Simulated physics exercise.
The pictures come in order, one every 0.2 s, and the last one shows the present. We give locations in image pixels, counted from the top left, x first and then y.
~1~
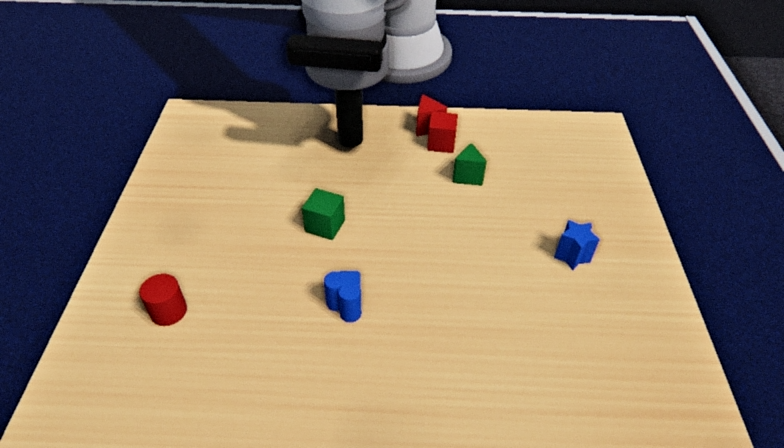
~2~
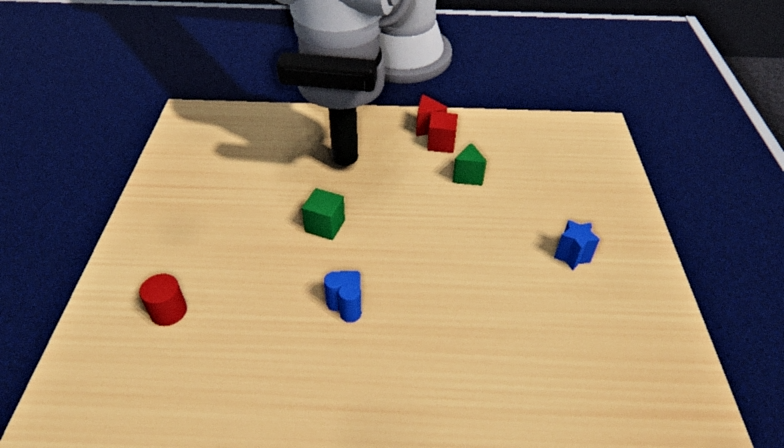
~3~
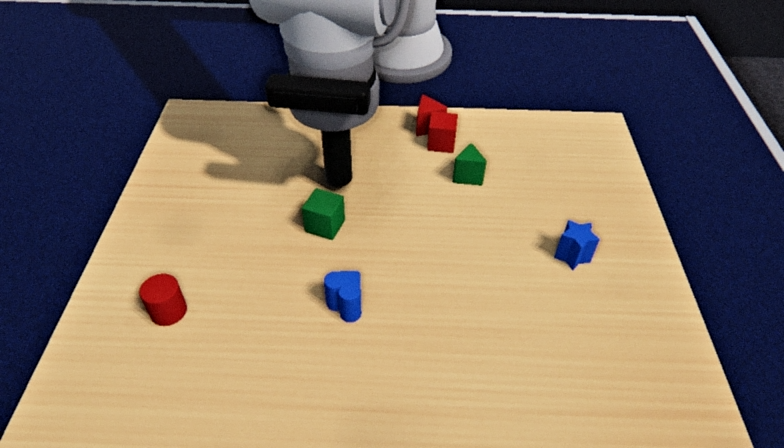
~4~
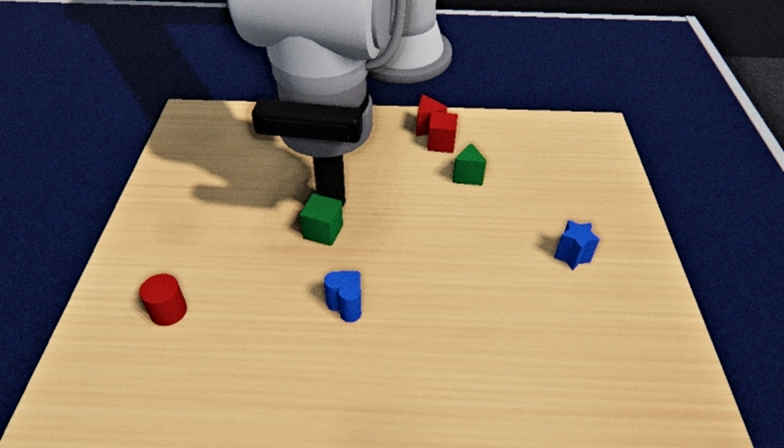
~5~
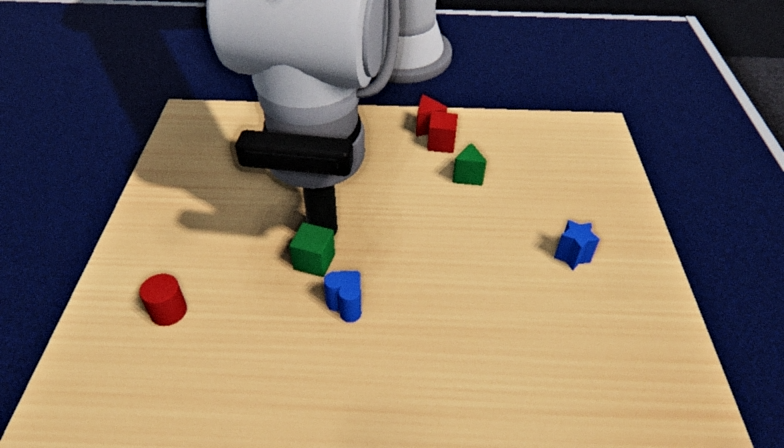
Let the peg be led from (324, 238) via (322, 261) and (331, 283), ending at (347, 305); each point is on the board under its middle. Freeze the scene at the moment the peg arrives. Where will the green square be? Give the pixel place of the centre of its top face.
Around (300, 280).
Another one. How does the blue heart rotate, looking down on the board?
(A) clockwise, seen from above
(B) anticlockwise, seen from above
My pick is B.
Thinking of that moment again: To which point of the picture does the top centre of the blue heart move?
Around pixel (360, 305).
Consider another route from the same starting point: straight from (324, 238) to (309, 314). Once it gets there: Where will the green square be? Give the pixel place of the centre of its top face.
I predict (286, 318).
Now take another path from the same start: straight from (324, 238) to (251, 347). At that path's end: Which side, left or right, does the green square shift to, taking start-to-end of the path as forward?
Seen from start to end, it moves left.
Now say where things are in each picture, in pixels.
Peg's lower end at (351, 140); green square at (323, 201); blue heart at (345, 282), in the first frame.
Peg at (345, 158); blocks still, in the second frame.
Peg at (339, 178); blocks still, in the third frame.
Peg at (332, 202); green square at (321, 207), in the fourth frame.
Peg at (323, 230); green square at (312, 237); blue heart at (345, 282), in the fifth frame.
On the path given first. Halfway along, peg at (324, 265); green square at (303, 273), turned 20° clockwise.
At the end, peg at (346, 297); green square at (300, 280), turned 35° clockwise; blue heart at (360, 305), turned 20° anticlockwise.
